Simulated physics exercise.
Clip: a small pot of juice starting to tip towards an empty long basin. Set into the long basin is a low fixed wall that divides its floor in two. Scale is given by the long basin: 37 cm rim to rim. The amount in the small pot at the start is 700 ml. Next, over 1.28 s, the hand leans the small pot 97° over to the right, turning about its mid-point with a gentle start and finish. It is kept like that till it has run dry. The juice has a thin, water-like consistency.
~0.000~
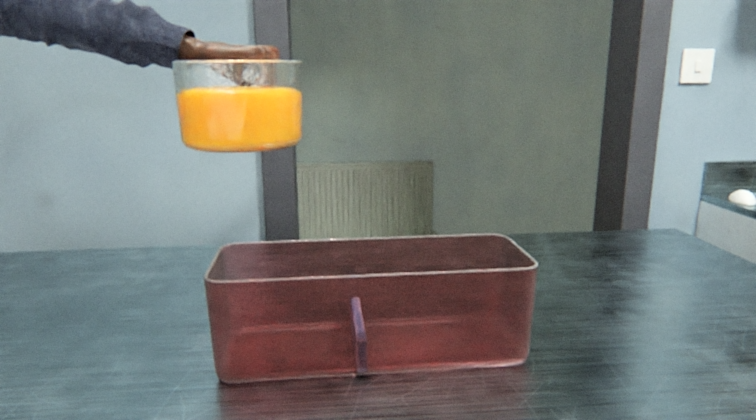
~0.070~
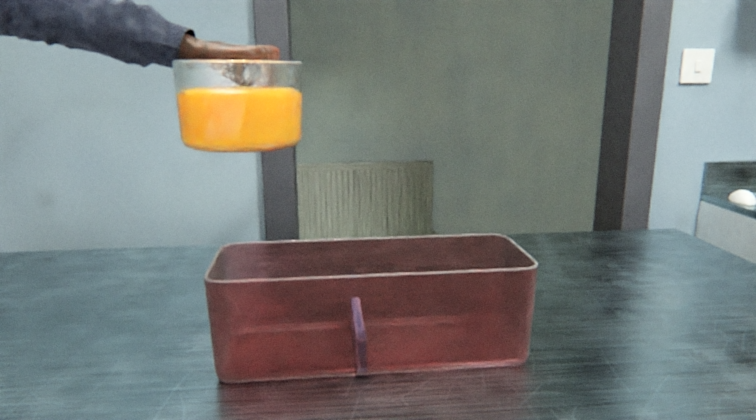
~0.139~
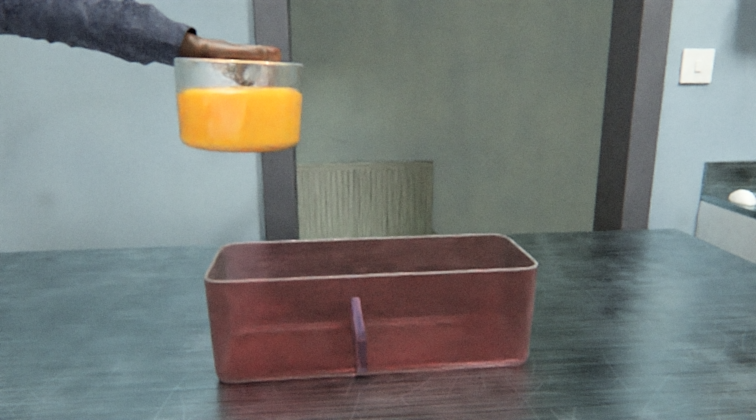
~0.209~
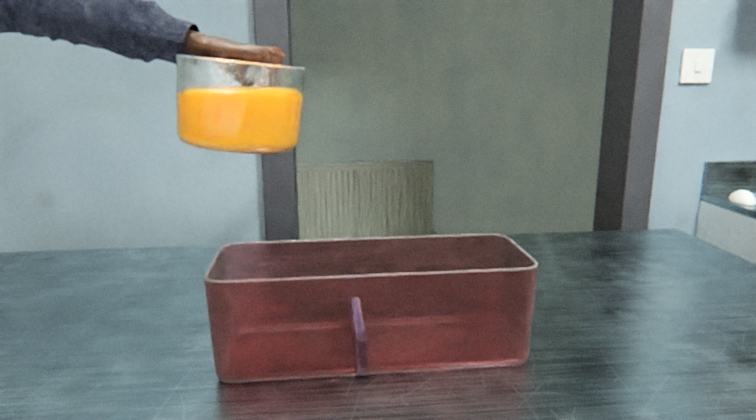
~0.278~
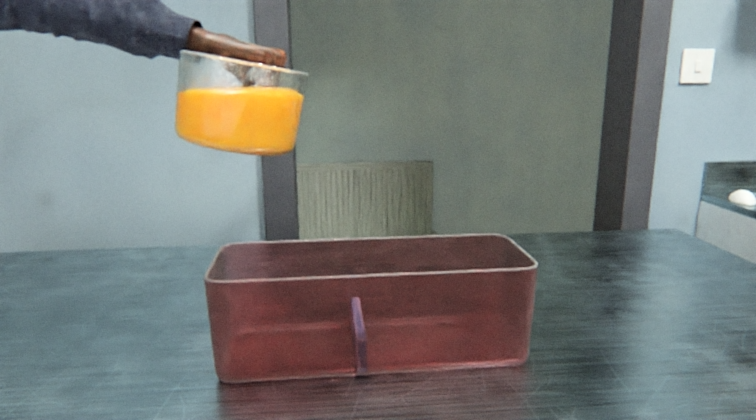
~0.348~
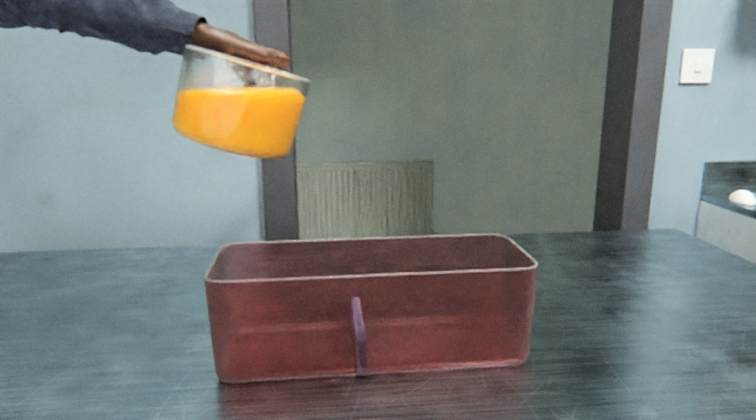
Small clear pot of orange juice slowly tilting to the right in a hand above a long reddish basin with a low divider.
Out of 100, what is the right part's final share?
About 78 out of 100.
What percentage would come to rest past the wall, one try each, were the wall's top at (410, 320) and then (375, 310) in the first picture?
5 then 55 %.
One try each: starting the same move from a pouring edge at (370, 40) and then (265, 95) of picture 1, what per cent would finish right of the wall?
Respectively about 95 and 20 percent.
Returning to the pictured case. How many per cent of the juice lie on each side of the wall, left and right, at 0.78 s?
Left about 1, right about 2.
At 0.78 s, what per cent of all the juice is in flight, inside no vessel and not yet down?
Around 22 in a hundred.
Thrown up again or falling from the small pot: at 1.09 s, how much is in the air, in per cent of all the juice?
Near 20 in a hundred.
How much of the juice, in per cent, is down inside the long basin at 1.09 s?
I'd put it at roughly 58 per cent.
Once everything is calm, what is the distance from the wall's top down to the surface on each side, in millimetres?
Near 32 mm for the left and near 18 mm for the right.
By 0.78 s the tilt is 65° and 75 per cent is still to pour, 1 is left of the wall and 2 right of it.
By 1.09 s the tilt is 92° and 23 per cent is still to pour, 4 is left of the wall and 54 right of it.
By 1.42 s the tilt is 97° and 4 per cent is still to pour, 13 is left of the wall and 78 right of it.
By 1.78 s the tilt is 97° and 1 per cent is still to pour, 19 is left of the wall and 79 right of it.
At rest 21 per cent lies left of the wall, 78 right of it and 1 outside.
